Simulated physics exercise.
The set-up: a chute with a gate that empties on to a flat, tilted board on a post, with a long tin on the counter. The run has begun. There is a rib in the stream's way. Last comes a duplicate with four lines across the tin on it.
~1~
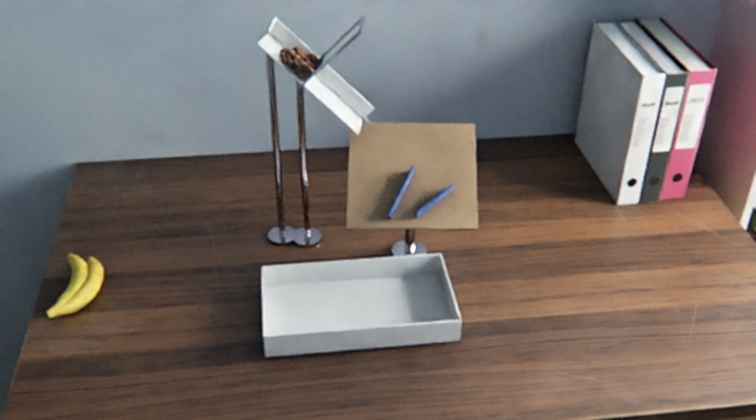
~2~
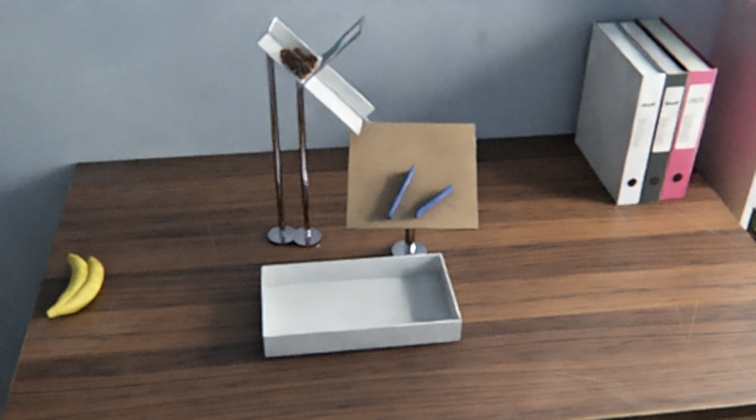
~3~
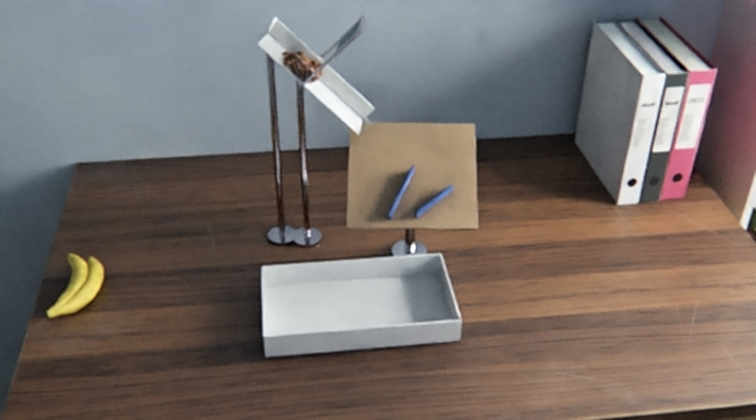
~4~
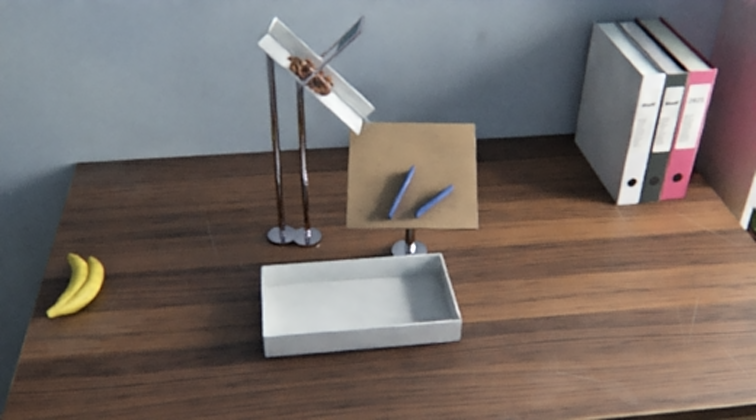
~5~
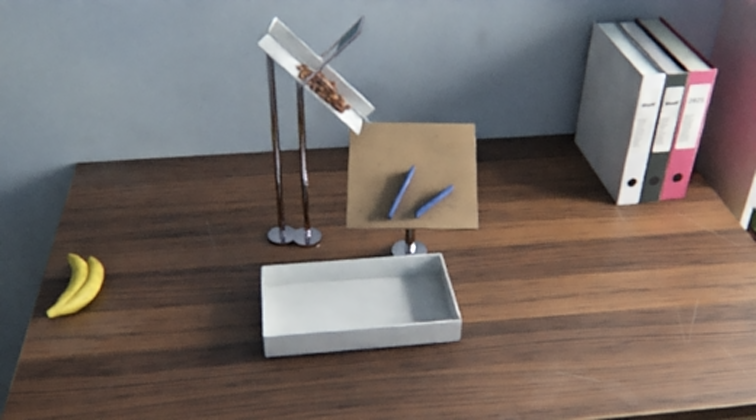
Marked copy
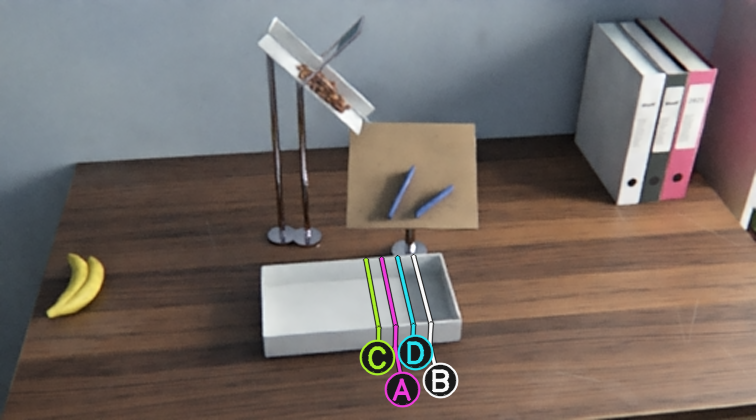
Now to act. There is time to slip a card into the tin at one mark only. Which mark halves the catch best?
It is C.
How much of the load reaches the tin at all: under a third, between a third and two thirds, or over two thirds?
About that: Over two thirds.
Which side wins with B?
More lands on the left.
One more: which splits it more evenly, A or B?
Here it is line A.
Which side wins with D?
Left.
On the marked copy, line A crosses the front rim at (395, 325); line B crosses the front rim at (430, 323); line C crosses the front rim at (378, 327); line D crosses the front rim at (413, 324).
With A, of what is caught, the bulk on the left of the divider, a small share on the right.
With B, of what is caught, the whole lot on the left of the divider, none at all on the right.
With C, of what is caught, close to a third on the left of the divider, close to two thirds on the right.
With D, of what is caught, all but a few on the left of the divider, a small share on the right.
